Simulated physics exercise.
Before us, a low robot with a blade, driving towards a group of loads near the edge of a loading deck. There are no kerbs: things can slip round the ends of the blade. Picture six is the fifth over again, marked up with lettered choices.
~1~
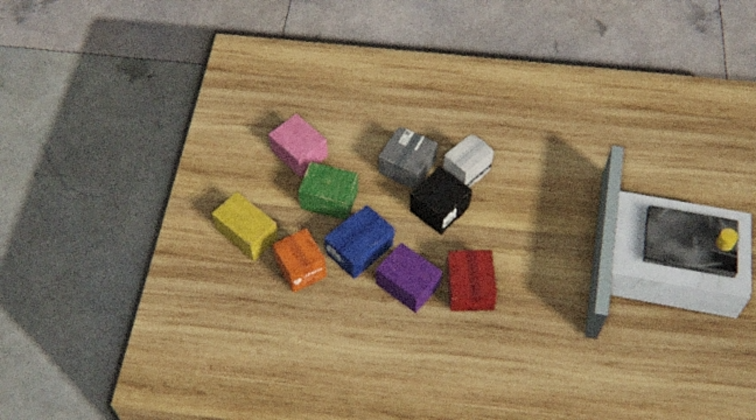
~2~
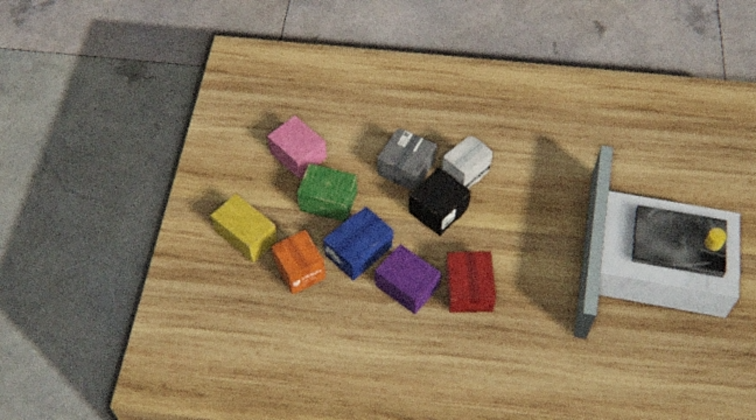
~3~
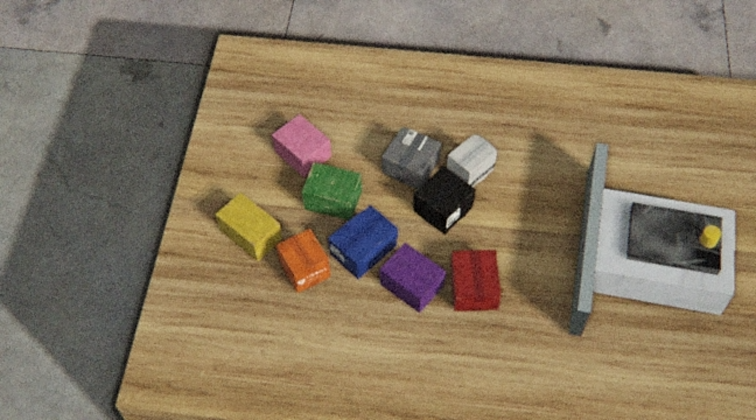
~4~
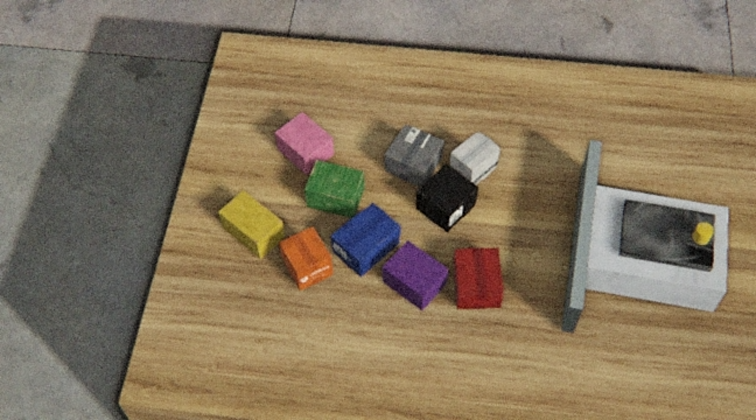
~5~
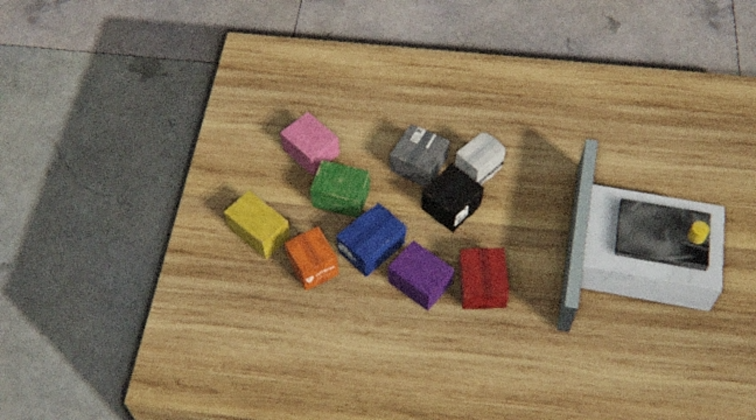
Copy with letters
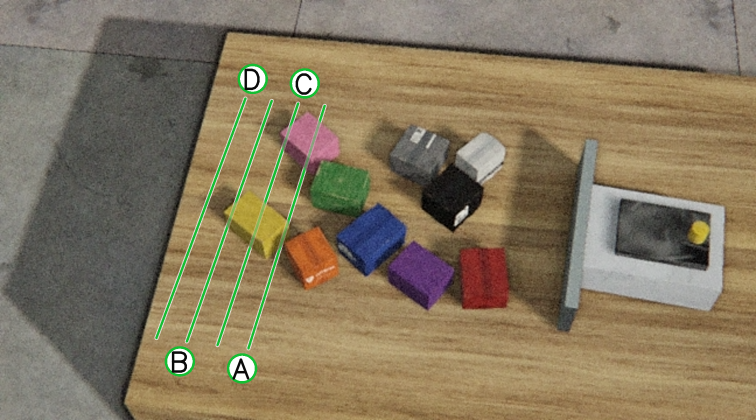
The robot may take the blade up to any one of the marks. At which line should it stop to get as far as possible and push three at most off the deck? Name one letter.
No fourth one falls up to C.
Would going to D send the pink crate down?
By then, yes.
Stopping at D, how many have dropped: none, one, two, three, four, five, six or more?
Six or more.
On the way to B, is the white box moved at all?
By then, yes.
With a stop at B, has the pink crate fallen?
Yes.
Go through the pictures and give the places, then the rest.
Yellow crate (246, 226); grey parcel (408, 158); red box (472, 281), in the first frame.
Robot (673, 238); white box (467, 164), in the second frame.
Robot (668, 236); pink crate (302, 146), in the third frame.
Robot (661, 233); purple crate (415, 275), in the fourth frame.
Robot (657, 232); blue parcel (372, 239); yellow crate (258, 224); grey parcel (419, 156), in the fifth frame.
On the marked copy, A at (290, 217); B at (233, 212); C at (261, 214); D at (204, 209).
With C. Early on, robot (536, 220); purple crate (368, 275); red box (424, 272).
Further on, robot (419, 208); yellow crate (237, 203); orange parcel (234, 248).
At the end, robot (330, 200); yellow crate over the edge; pink crate over the edge; two fallen.
As for the rest, A is within the limit but short; B drops four; D drops seven.
